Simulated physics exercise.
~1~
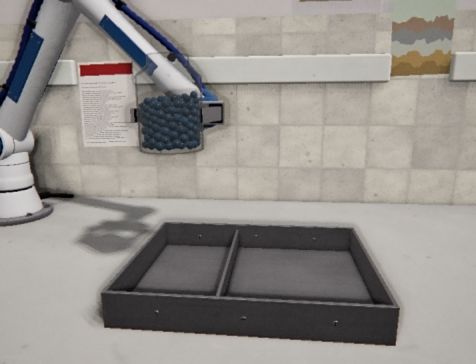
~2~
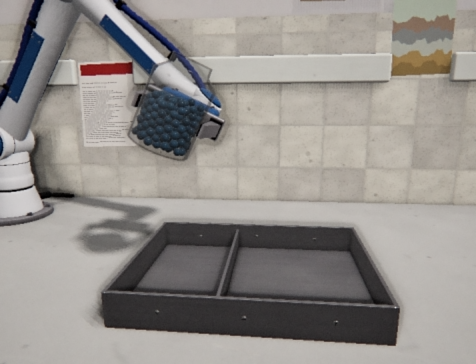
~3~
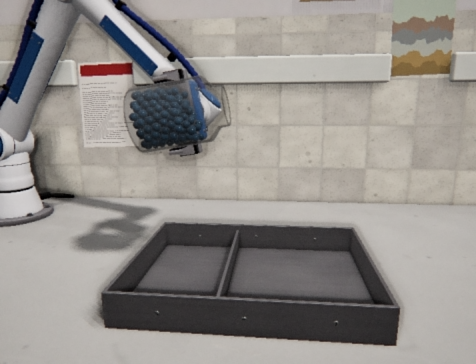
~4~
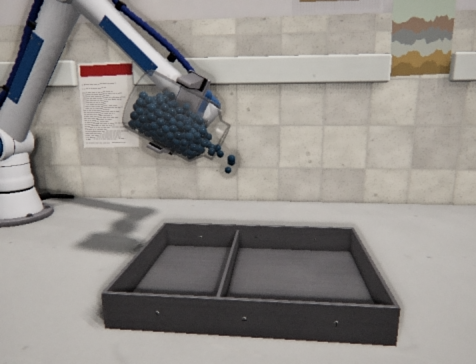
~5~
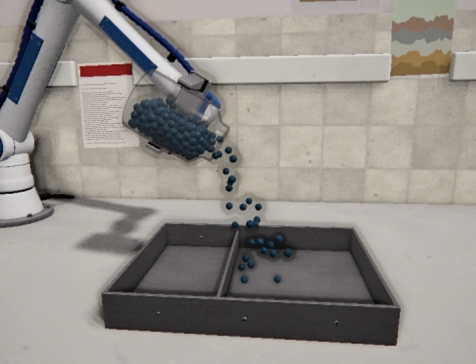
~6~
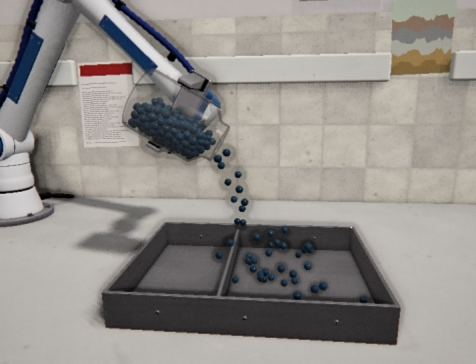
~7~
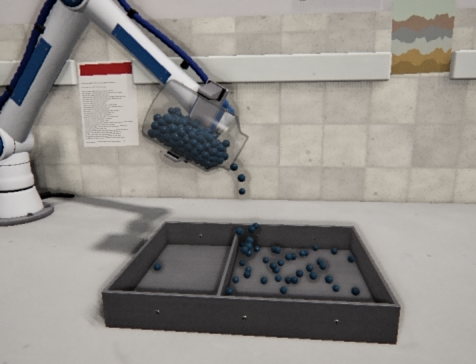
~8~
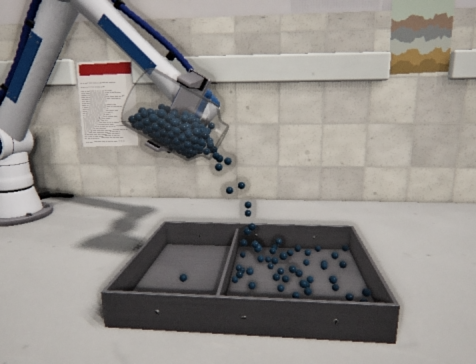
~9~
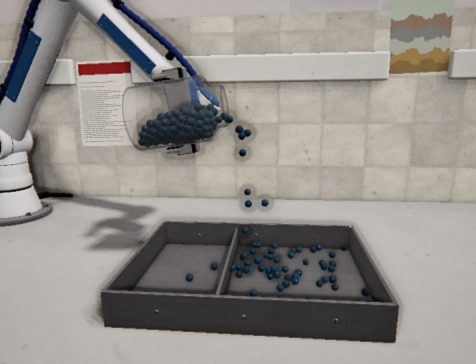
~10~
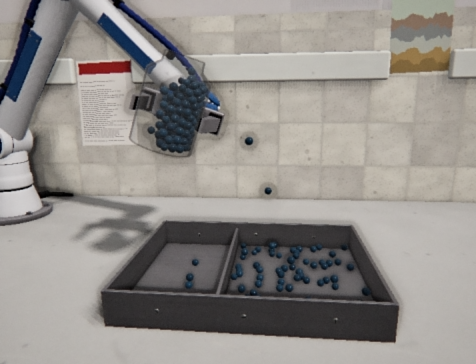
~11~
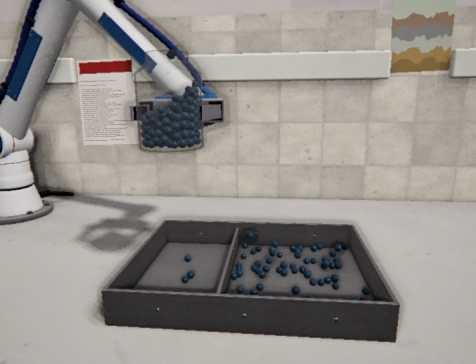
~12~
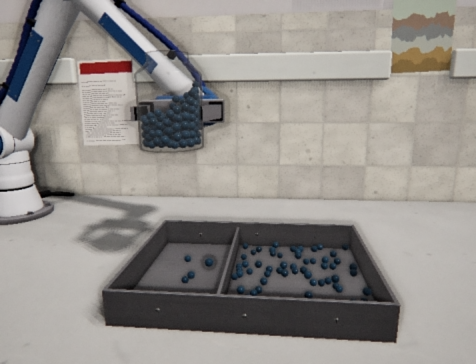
A robot arm tips a clear jar of dark blue beads to the right, pouring a thin stream into a divided grey tray, then turns it upright still holding most of them, leaving beads scattered in the right compartment and a few in the left.
